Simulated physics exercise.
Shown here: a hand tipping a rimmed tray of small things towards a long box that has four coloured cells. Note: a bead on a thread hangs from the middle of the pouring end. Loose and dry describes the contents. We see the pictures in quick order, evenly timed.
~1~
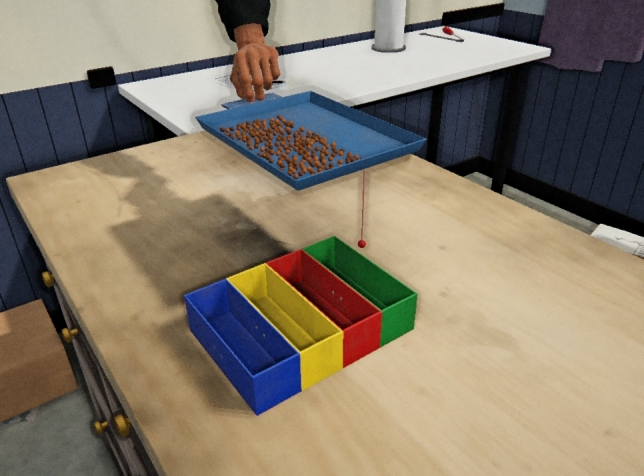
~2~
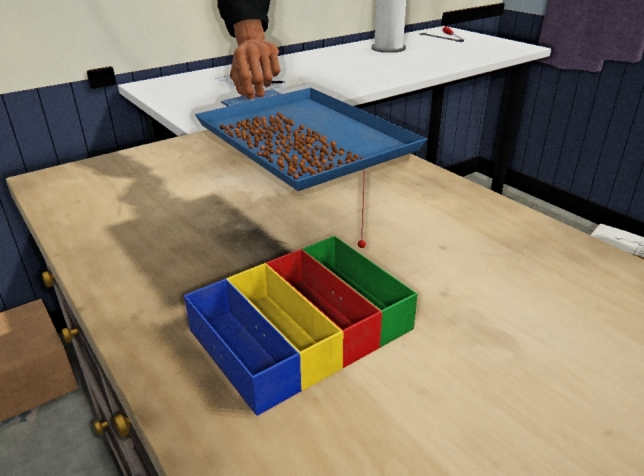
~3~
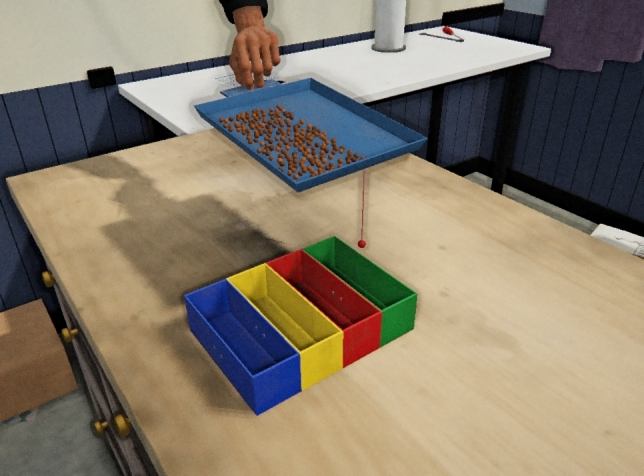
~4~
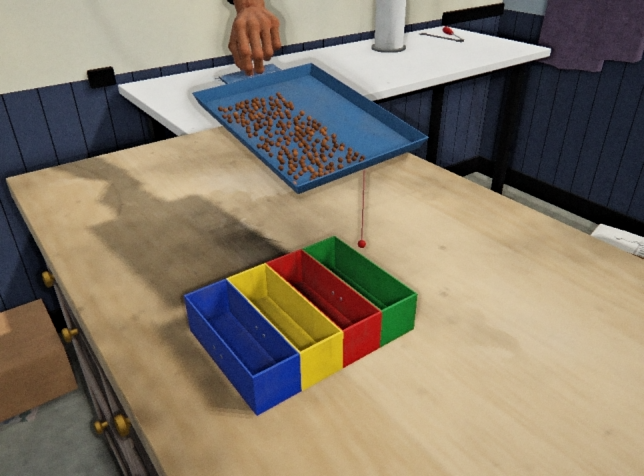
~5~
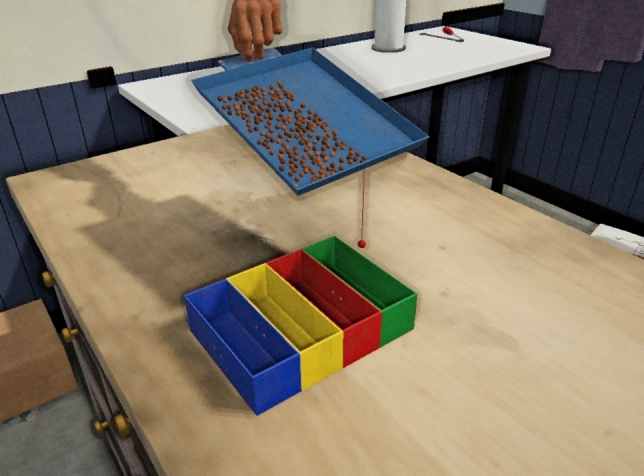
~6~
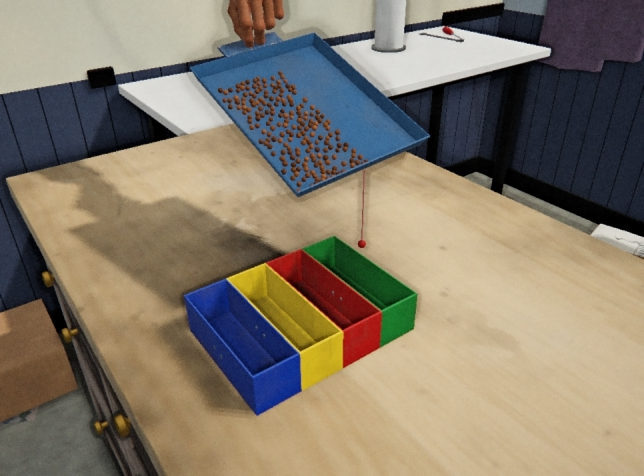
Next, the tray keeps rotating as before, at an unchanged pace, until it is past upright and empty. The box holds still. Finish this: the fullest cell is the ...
... Red one.
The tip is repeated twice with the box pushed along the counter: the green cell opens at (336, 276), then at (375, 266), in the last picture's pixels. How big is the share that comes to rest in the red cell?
First position: Some 60 %; second position: Some 40 %.
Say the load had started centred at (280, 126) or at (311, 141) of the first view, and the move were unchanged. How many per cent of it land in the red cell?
Some 80 and then some 60 per cent.
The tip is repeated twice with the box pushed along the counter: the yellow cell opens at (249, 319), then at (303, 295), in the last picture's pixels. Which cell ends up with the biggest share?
First that green cell, then the yellow cell.
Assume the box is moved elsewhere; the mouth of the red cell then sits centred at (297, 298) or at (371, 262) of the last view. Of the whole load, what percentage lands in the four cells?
100 per cent, then 100 per cent.
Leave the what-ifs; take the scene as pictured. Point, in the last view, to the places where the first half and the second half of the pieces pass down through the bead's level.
Around (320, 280) at first; around (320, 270) after that.
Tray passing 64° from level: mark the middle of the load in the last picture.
(316, 194).
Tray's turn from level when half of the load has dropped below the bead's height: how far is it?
Approx. 85° from level.
Soon after the last picture, tray tipped steeply; about two thirds on the tray; a small part in the red cell; a stray few in the yellow cell; about a quarter falling or outside the box.
A little later, tray tipped past a quarter turn; about two thirds in the red cell; a small part in the yellow cell; a small part in the green cell; a small part falling or outside the box.
Later still, tray tipped past a quarter turn; about two thirds in the red cell; a small part in the yellow cell; a small part in the green cell; a stray few falling or outside the box.
At rest, tray tipped past a quarter turn; about two thirds in the red cell; a small part in the yellow cell; a small part in the green cell; none in the blue cell; a stray few outside the box.
